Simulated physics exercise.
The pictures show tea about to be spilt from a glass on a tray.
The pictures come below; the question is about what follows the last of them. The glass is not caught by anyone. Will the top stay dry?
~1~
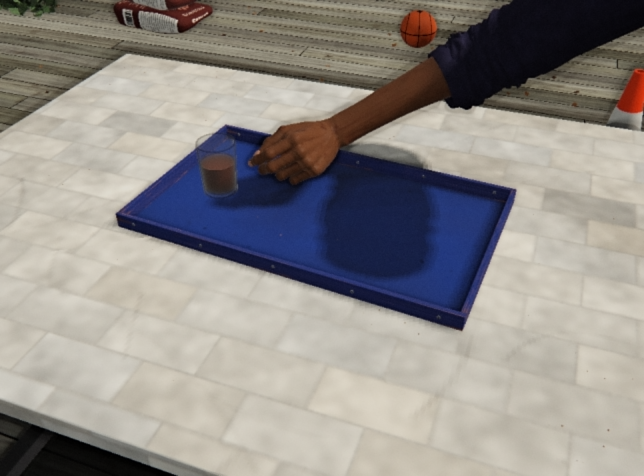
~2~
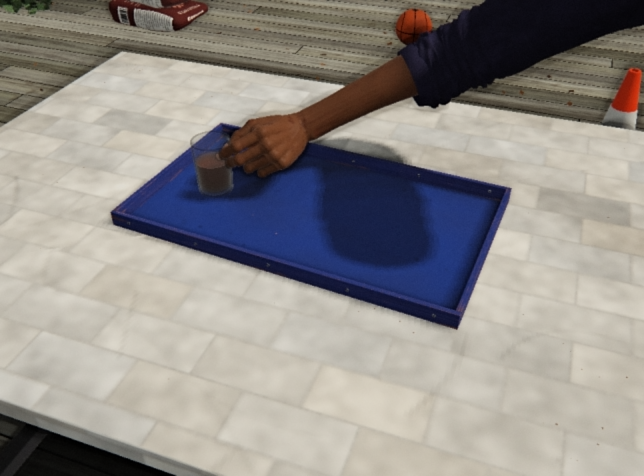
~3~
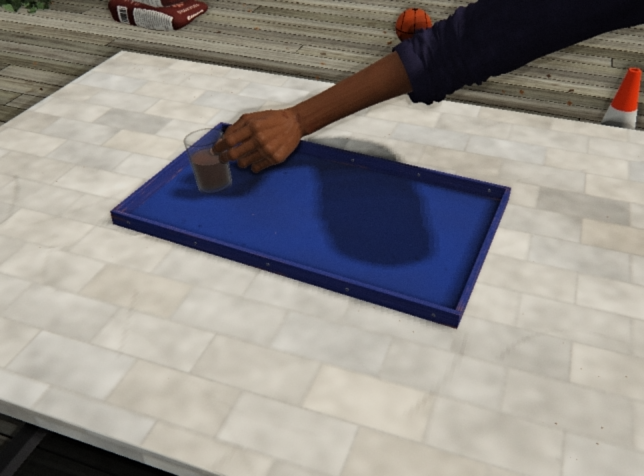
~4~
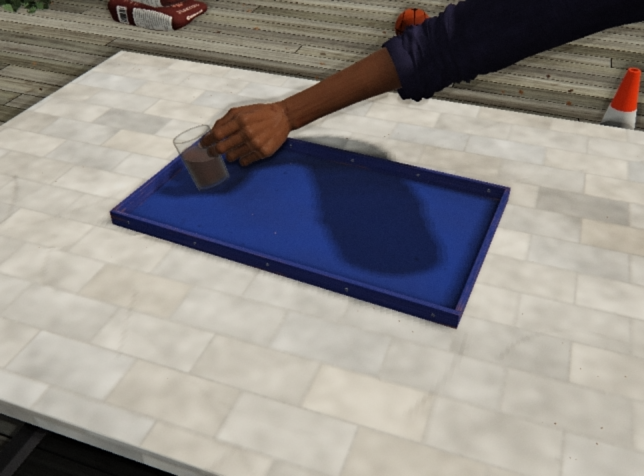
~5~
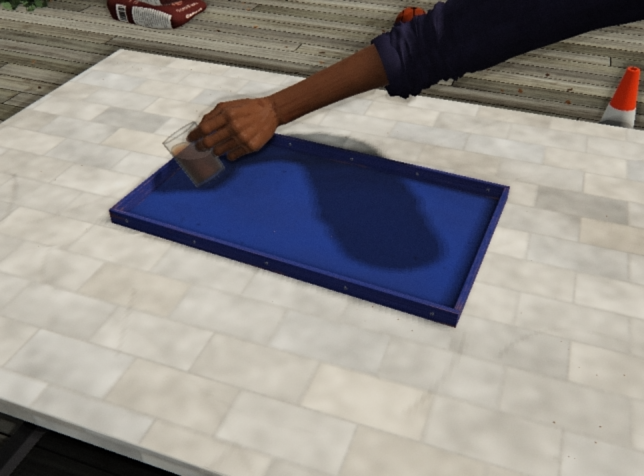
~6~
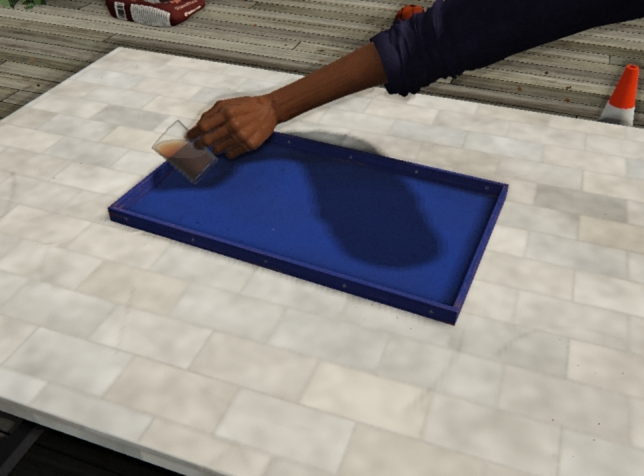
No, it gets wet as well.
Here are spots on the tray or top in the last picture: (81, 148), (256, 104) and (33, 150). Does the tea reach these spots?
Taking them in order, I'd say covered, safe and covered.
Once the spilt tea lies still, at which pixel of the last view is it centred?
About (41, 149).
Next, the glass lies across the rim; the puddle covers about as much as a plate; the table is getting wet.
After that, the puddle covers about as much as a tray; the table is getting wet.
Finally, the puddle covers about as much as a tray; the table is getting wet.
